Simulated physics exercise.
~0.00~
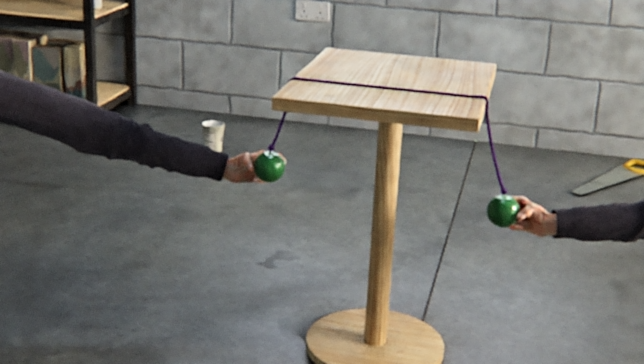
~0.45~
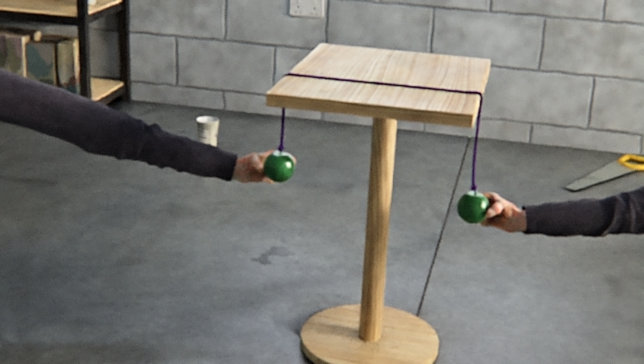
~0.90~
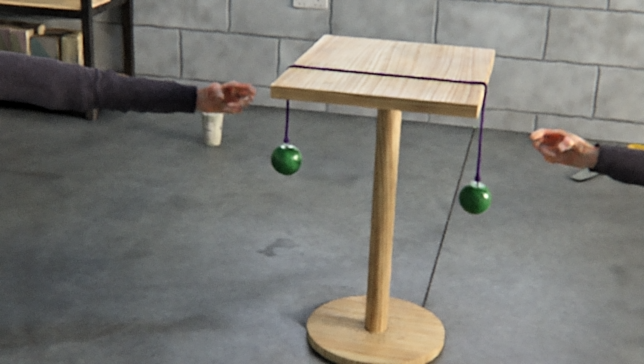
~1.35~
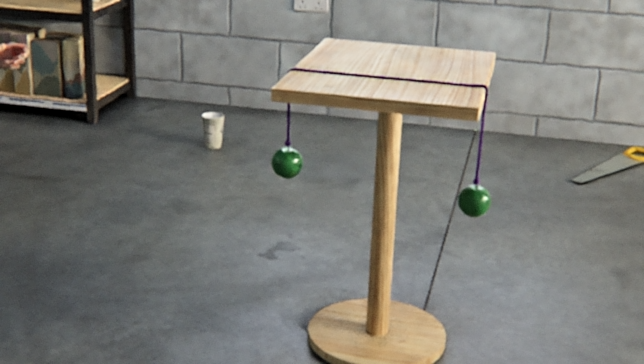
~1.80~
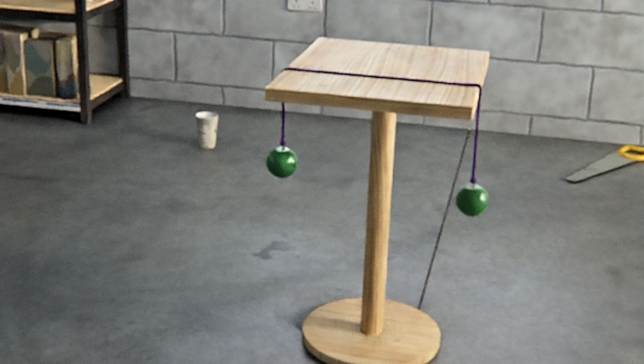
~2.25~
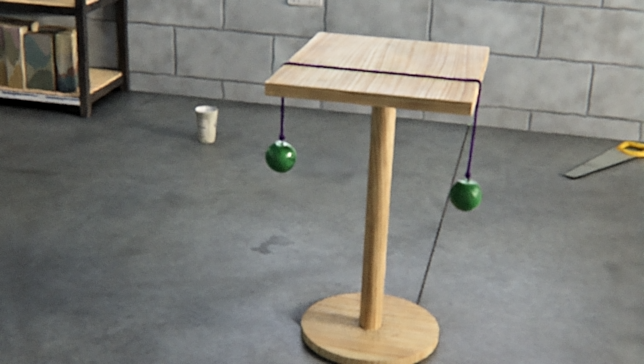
Two green balls on a cord over a small table hang still after hands release them.
